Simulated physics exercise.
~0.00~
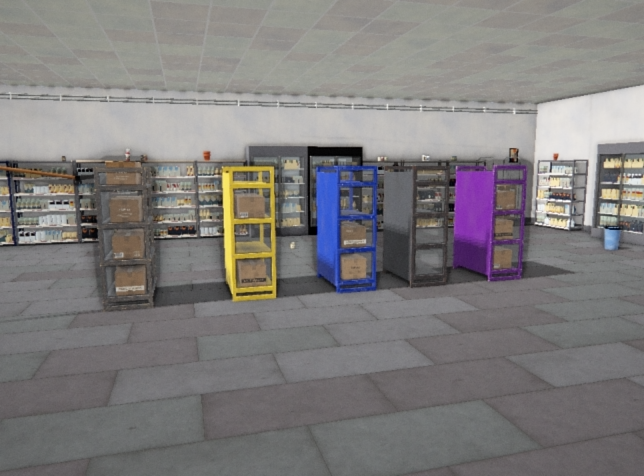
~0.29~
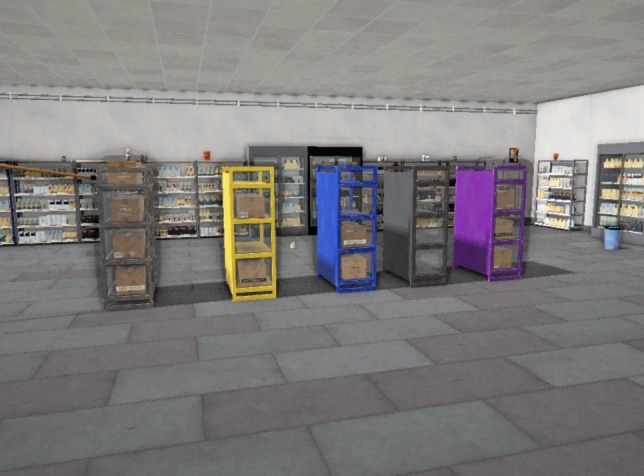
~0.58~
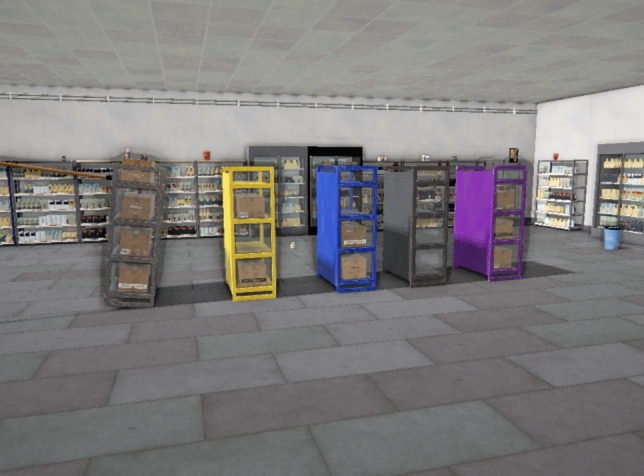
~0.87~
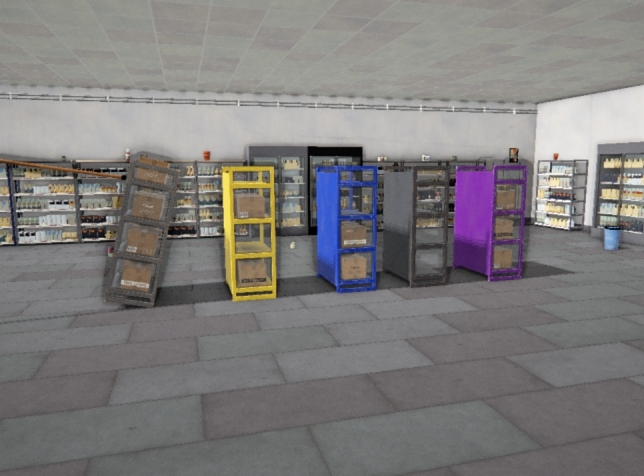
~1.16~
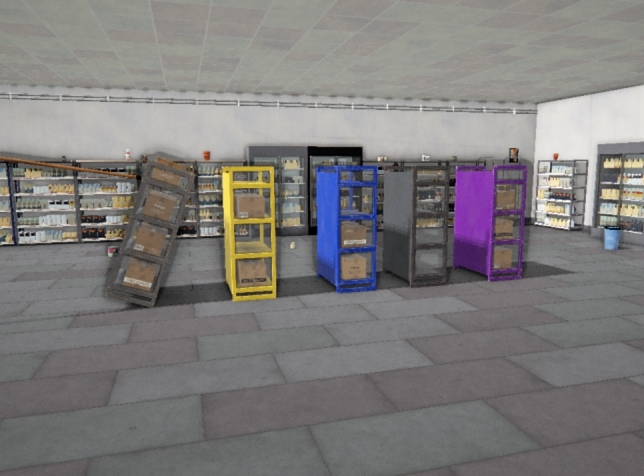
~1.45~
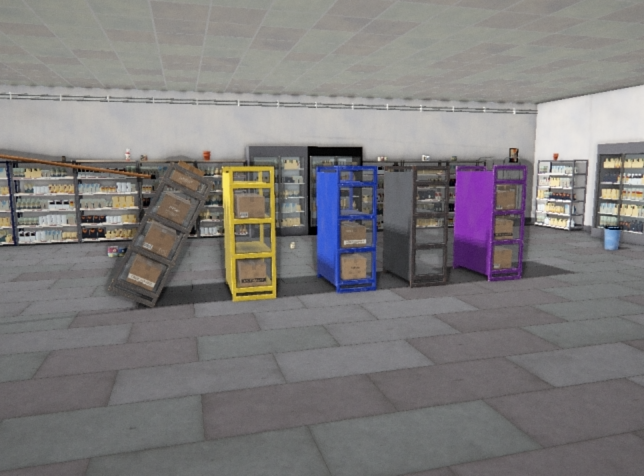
A gray shelf unit holding cartons tilts right toward a yellow unit as a pole pushes it.
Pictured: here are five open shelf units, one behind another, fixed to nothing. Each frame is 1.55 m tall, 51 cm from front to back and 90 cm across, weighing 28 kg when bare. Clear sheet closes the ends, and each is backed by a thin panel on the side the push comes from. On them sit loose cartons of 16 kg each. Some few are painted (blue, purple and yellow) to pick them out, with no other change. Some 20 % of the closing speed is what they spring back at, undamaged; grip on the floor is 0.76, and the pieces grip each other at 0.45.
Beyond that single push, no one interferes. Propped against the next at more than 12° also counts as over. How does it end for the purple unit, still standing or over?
The outcome: Stays up.
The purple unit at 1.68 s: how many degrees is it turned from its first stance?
Some 0 degrees.
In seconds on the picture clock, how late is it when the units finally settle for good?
4.0 s, give or take.
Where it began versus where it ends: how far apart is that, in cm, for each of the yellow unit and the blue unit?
Yellow 80, blue 60.
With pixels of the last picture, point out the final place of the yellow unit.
I'd place it at about (309, 236) in the final view.
After 1.68 s, 2 cartons spilt or dropped; none of the 4 other units over; purple unit unmoved.
After 2.00 s, 6 cartons spilt or dropped; 1 of the 4 other units over; purple unit unmoved; yellow unit leaning 12°.
After 2.46 s, 8 cartons spilt or dropped; 1 of the 4 other units over; purple unit unmoved; yellow unit leaning 33°.
After 3.20 s, 8 cartons spilt or dropped; 3 of the 4 other units over; purple unit unmoved; yellow unit leaning 55°.
At rest (4.2 s), 10 cartons spilt or dropped; 3 of the 4 other units over; purple unit unmoved; yellow unit leaning 54°; blue unit leaning 40°. One left standing. As the last picture would show them, middles, purple unit near (489, 220), yellow unit near (309, 236).
